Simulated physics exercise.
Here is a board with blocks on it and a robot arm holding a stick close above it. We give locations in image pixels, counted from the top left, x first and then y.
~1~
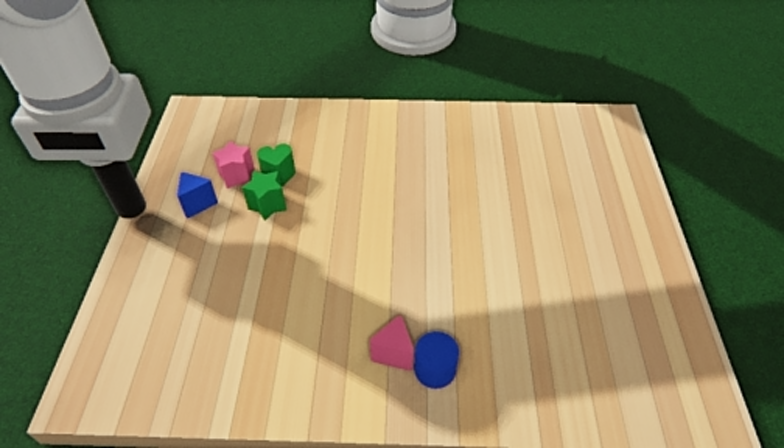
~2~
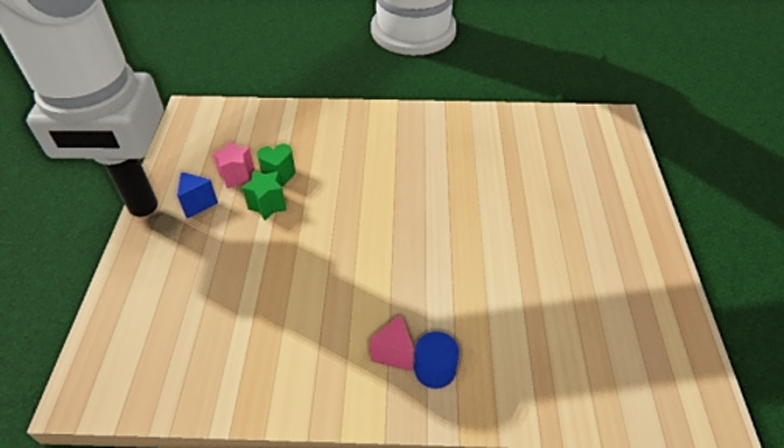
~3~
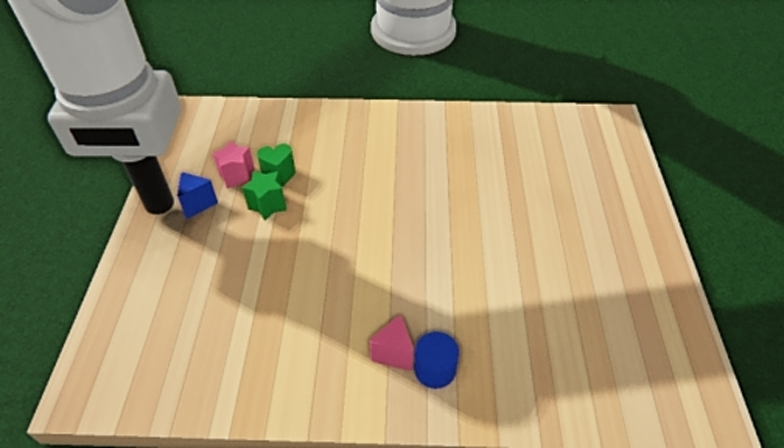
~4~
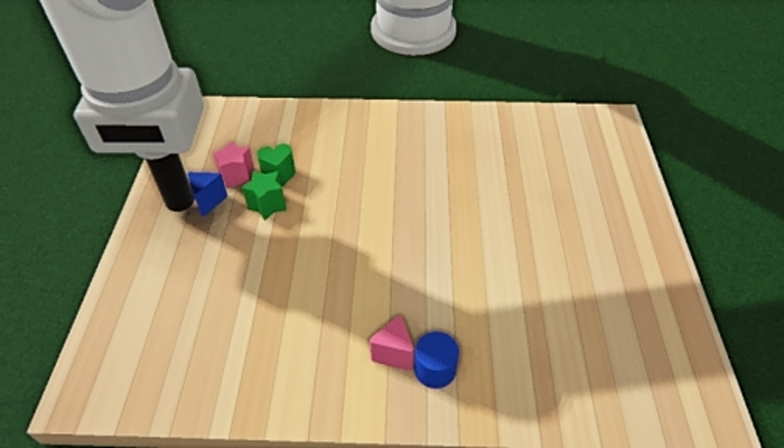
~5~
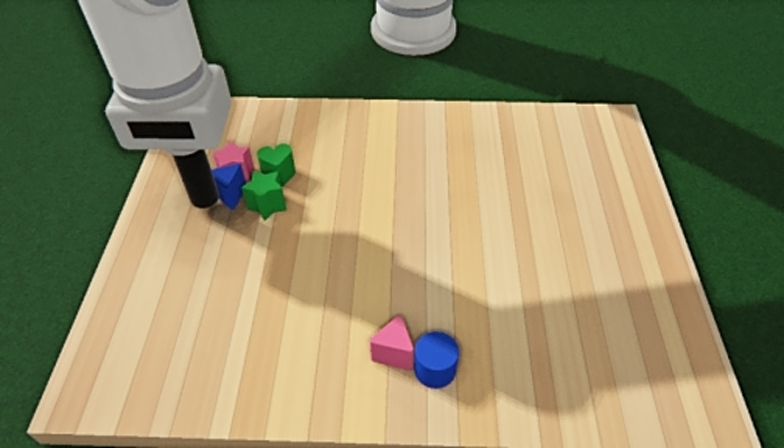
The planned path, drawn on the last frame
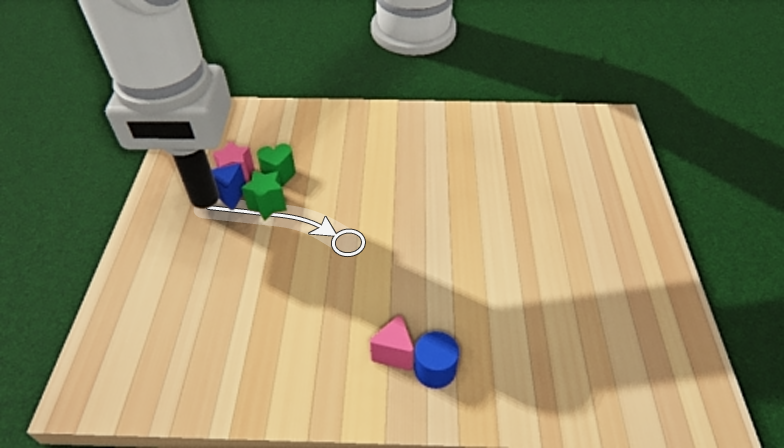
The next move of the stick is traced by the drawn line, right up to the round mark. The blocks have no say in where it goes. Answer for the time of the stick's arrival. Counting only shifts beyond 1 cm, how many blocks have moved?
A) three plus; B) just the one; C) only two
C - only two.
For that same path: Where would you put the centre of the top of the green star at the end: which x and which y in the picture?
I'd say the green star ends with its top centre at (310, 177).
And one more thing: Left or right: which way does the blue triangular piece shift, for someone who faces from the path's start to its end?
So, looking from the first point of the path to the last, the blue triangular piece moves leftwards.
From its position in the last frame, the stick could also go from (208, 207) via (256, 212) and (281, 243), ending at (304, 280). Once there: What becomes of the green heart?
It stays.
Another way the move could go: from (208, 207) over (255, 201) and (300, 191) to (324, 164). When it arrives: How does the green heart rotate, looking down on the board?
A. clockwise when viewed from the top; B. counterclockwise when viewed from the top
A: Clockwise when viewed from the top.
The drawn path runs from (208, 207) through (282, 216) to (348, 243).
What follows on the original path. One third of the way, stick at (256, 205); blue triangular piece at (248, 170), turned 35° anticlockwise; green star at (283, 181), turned 35° anticlockwise.
Two thirds of the way, stick at (306, 213); blue triangular piece at (248, 170), turned 35° anticlockwise; green star at (310, 177), turned 95° anticlockwise.
At the end, stick at (348, 235); blue triangular piece at (248, 170), turned 35° anticlockwise; pink star not moved; green star at (310, 177), turned 100° anticlockwise.
